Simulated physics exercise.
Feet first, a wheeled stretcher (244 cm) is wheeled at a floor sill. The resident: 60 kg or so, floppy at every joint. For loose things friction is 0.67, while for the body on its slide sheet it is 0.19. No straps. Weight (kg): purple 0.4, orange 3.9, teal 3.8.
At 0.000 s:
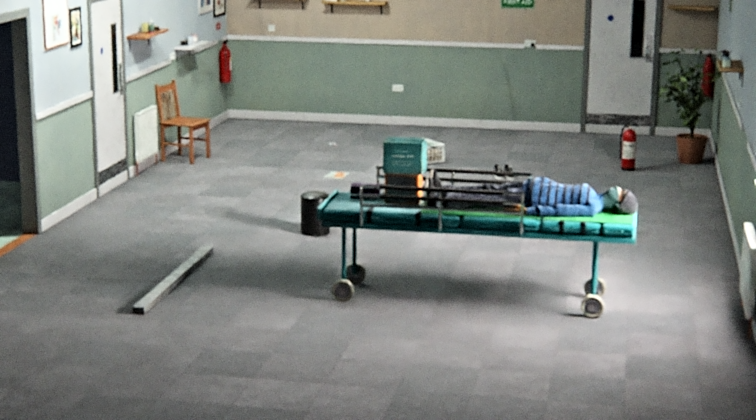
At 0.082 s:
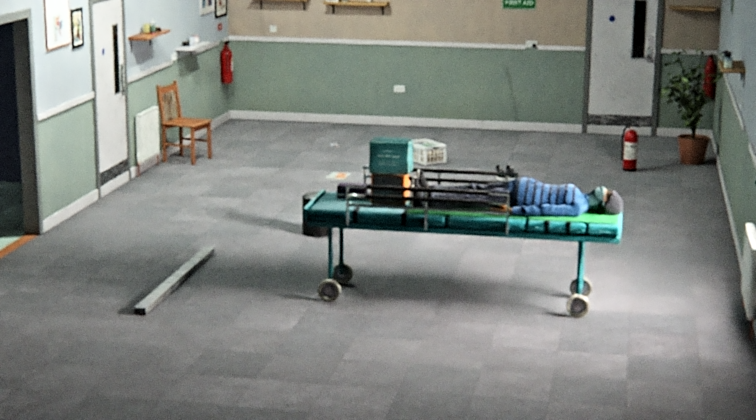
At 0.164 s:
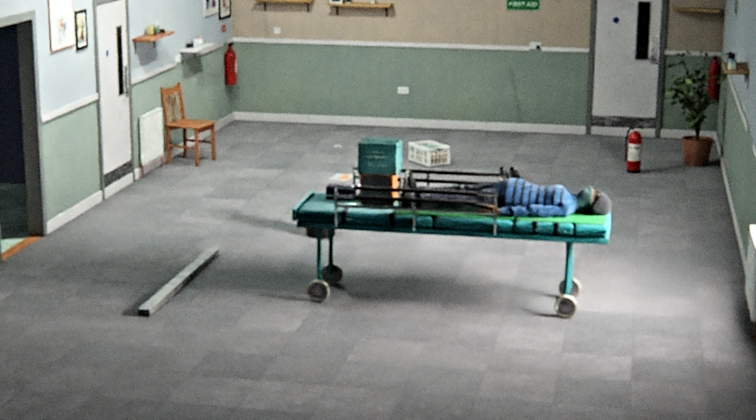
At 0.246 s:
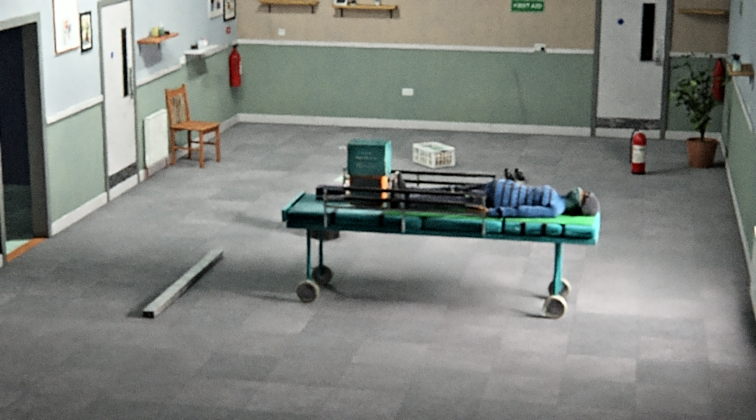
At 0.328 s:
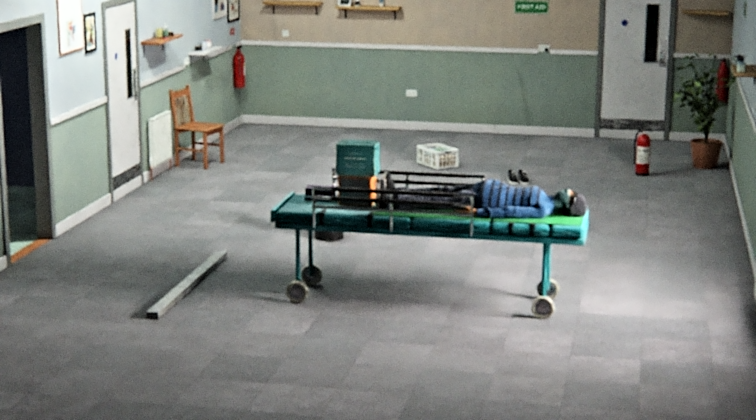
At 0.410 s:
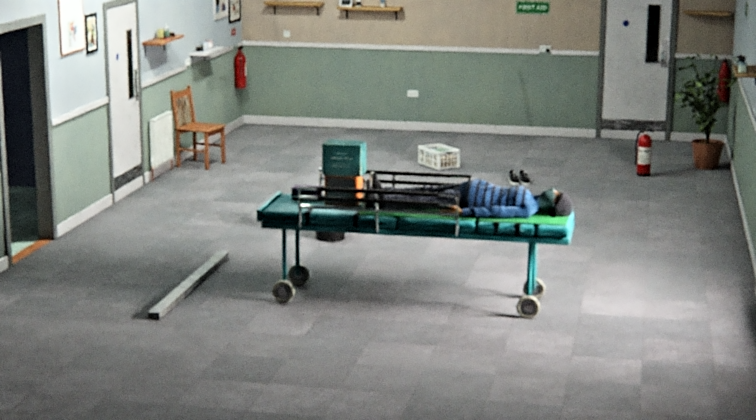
In a large room with green and cream walls, a wheeled stretcher carrying a limp figure in blue, lying with raised side rails, rolled slowly left across the grey floor, feet first.
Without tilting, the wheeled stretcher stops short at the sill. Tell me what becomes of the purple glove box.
The purple glove box keeps its place.
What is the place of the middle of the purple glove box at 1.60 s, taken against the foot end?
Position: Approx. 10 cm short.
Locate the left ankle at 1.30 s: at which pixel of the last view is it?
Near (233, 195).
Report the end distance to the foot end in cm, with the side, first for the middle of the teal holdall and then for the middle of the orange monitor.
Short side for both: Teal holdall 30 cm, orange monitor 30 cm.
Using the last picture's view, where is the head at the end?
End point: Roughly (398, 198) in the last view.
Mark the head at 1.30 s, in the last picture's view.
At about (411, 198).
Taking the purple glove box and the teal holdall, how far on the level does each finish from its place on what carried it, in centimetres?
Lab note: Purple glove box shifted 20, teal holdall shifted 35.
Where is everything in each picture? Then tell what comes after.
In the first picture, purple glove box (365, 191), orange monitor (404, 187), teal holdall (405, 156); 134 cm still to roll.
In the second picture, purple glove box (352, 191), orange monitor (390, 187), teal holdall (391, 156); 122 cm still to roll.
In the third picture, purple glove box (341, 192), orange monitor (379, 187), teal holdall (380, 157); 110 cm still to roll.
In the fourth picture, purple glove box (331, 193), orange monitor (368, 188), teal holdall (369, 158); 97 cm still to roll.
In the fifth picture, purple glove box (320, 193), orange monitor (357, 189), teal holdall (358, 158); 85 cm still to roll.
In the sixth picture, purple glove box (307, 193), orange monitor (343, 189), teal holdall (344, 158); 73 cm still to roll.
Contact comes at 0.90 s.
After 1.05 s the purple glove box is 15 cm short of the foot end, tilted 0°, near (205, 188) in the last picture's view.
After 1.30 s the purple glove box is 9 cm short of the foot end, tilted 0°, near (199, 187) in the last picture's view; the orange monitor 33 cm short of the foot end, tilted 0°.
After 1.60 s the purple glove box is 9 cm short of the foot end, tilted 0°, near (198, 187) in the last picture's view.
Final state at 1.8 s, purple glove box stays on; orange monitor stays on; teal holdall stays on; left ankle stops short of the foot end.
